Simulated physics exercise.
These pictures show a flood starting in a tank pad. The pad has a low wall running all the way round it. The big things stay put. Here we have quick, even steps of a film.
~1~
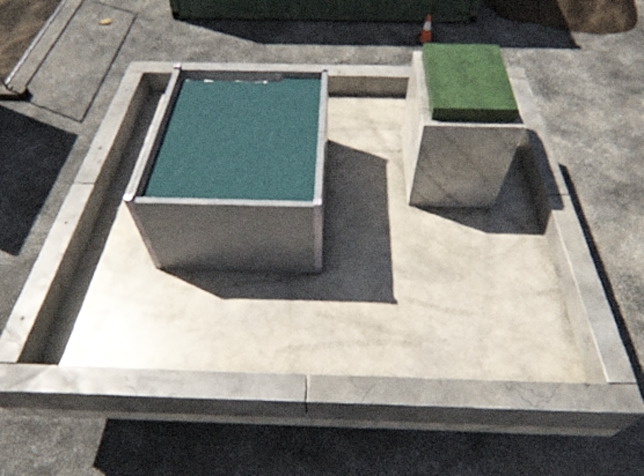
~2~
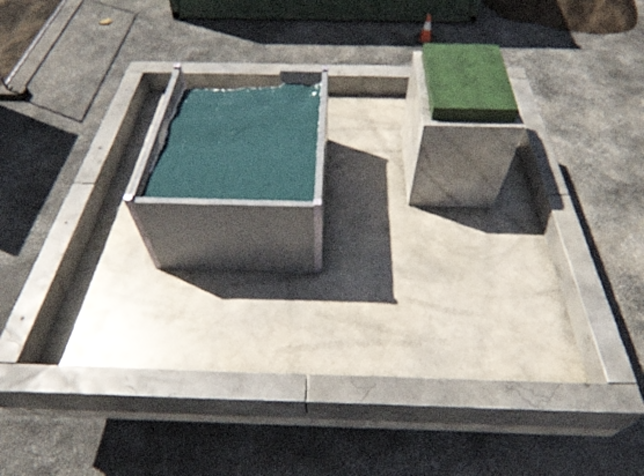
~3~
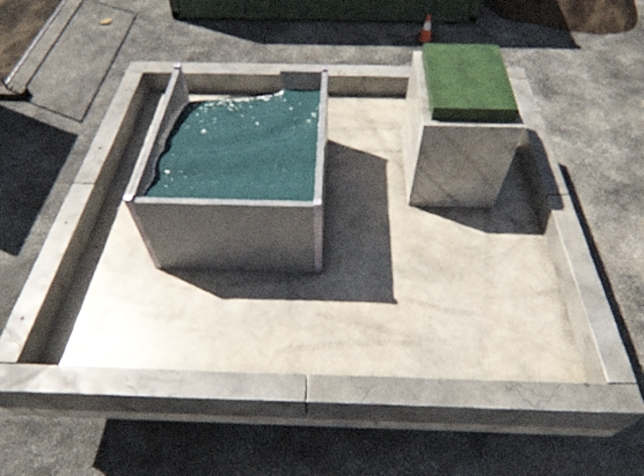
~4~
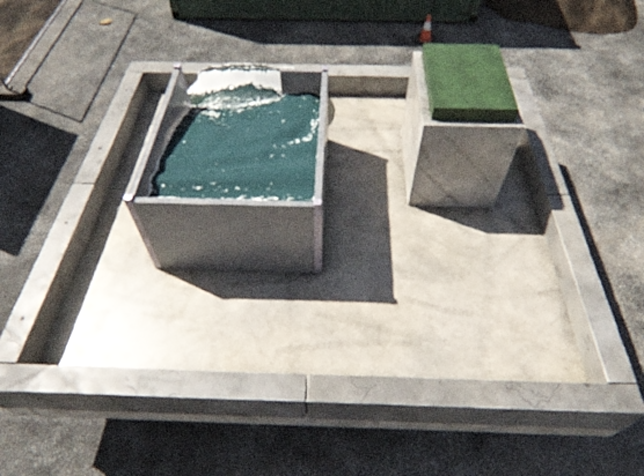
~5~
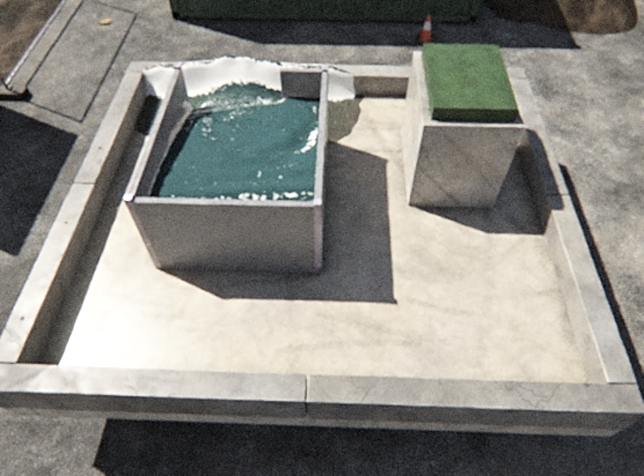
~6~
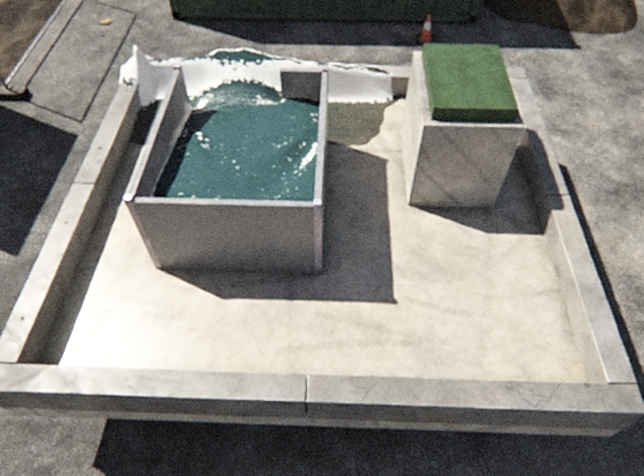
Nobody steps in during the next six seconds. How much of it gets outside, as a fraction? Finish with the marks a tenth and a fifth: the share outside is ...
The share outside is above a fifth.
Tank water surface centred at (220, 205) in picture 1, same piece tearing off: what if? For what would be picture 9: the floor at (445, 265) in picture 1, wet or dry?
Outcome at that point: Unwetted.
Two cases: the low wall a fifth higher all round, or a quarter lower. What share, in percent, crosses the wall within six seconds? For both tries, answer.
In turn 20 and 38 per cent.
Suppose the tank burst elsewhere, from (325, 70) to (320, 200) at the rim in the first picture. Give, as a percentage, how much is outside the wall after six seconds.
Some 10 in a hundred.
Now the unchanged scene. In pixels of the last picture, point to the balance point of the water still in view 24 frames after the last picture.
Centre: Close to (272, 194).
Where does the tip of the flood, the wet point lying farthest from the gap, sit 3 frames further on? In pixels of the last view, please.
Close to (494, 105).
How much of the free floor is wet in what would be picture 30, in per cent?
I'd guess some 95 per cent.
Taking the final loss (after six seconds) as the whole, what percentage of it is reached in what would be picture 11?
Estimated share: Close to 50 %.
A moment on, water covers 25 % of the floor; the low wall has let 7 % over.
Next, water covers 30 % of the floor; the low wall has let 13 % over.
Then, water covers 55 % of the floor; the low wall has let 25 % over.
Later, water covers 70 % of the floor; the low wall has let 27 % over.
In the end, water covers 75 % of the floor; the low wall has let 27 % over.
